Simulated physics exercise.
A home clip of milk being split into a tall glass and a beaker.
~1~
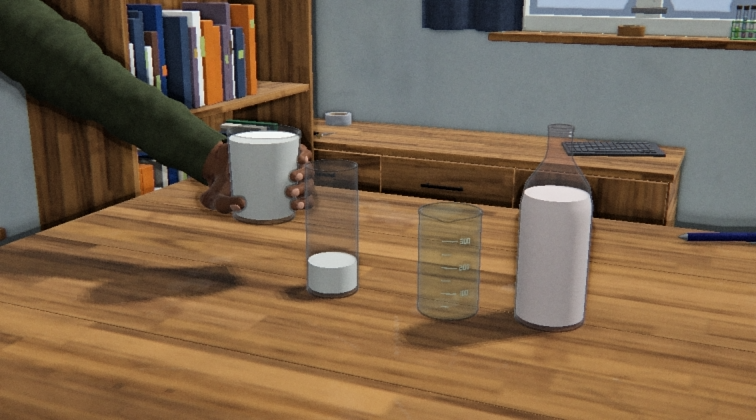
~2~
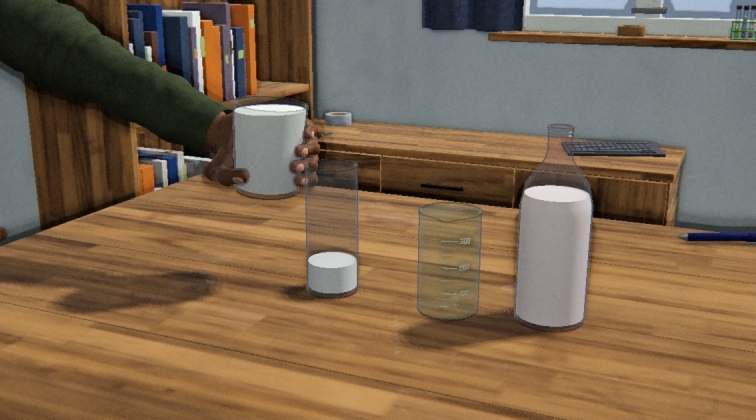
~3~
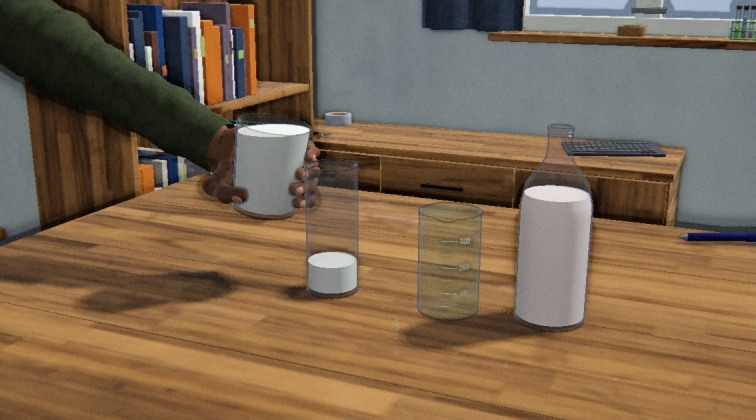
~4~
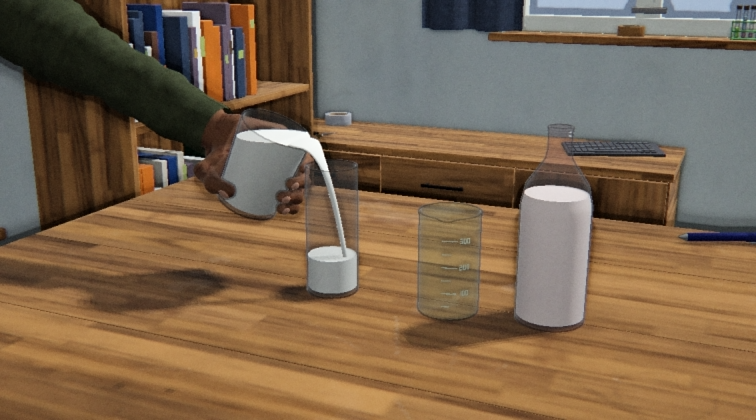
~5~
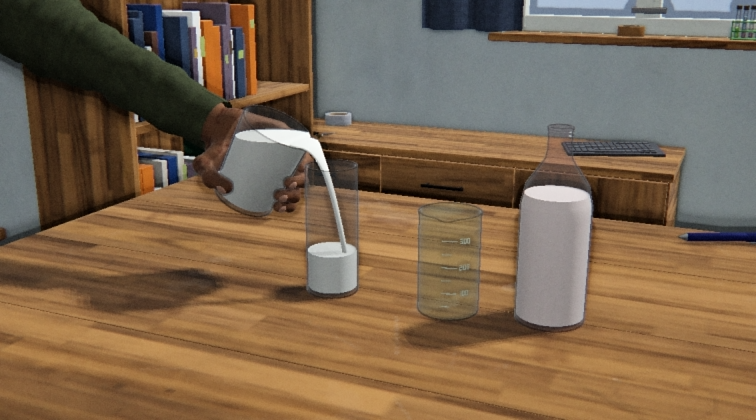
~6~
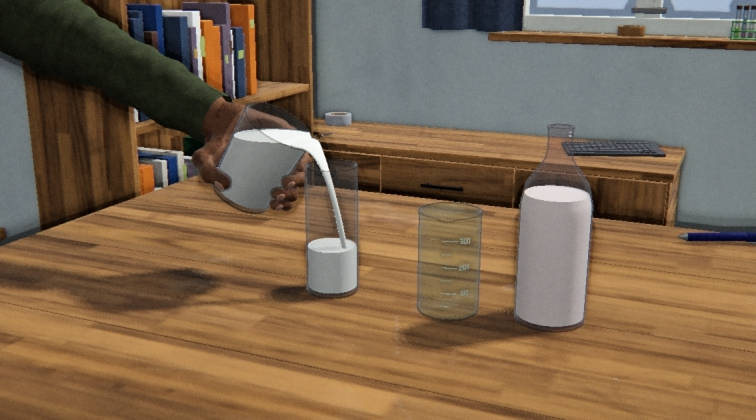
On a wooden table, a hand lifts and tilts a tumbler, pouring milk into a tall glass.
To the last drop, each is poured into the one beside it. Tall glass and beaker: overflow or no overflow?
Result - tall glass: Overflow, beaker: Overflow.
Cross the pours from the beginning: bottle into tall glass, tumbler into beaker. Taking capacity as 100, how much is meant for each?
170 % then 110 %.
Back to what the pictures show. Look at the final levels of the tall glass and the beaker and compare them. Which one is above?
The higher one is the tall glass.
A moment on, the tall glass is about three quarters full.
Further on, the tall glass is full to the brim and overflowed.
When it is over, the tall glass is full to the brim and overflowed; the beaker is full to the brim and overflowed.
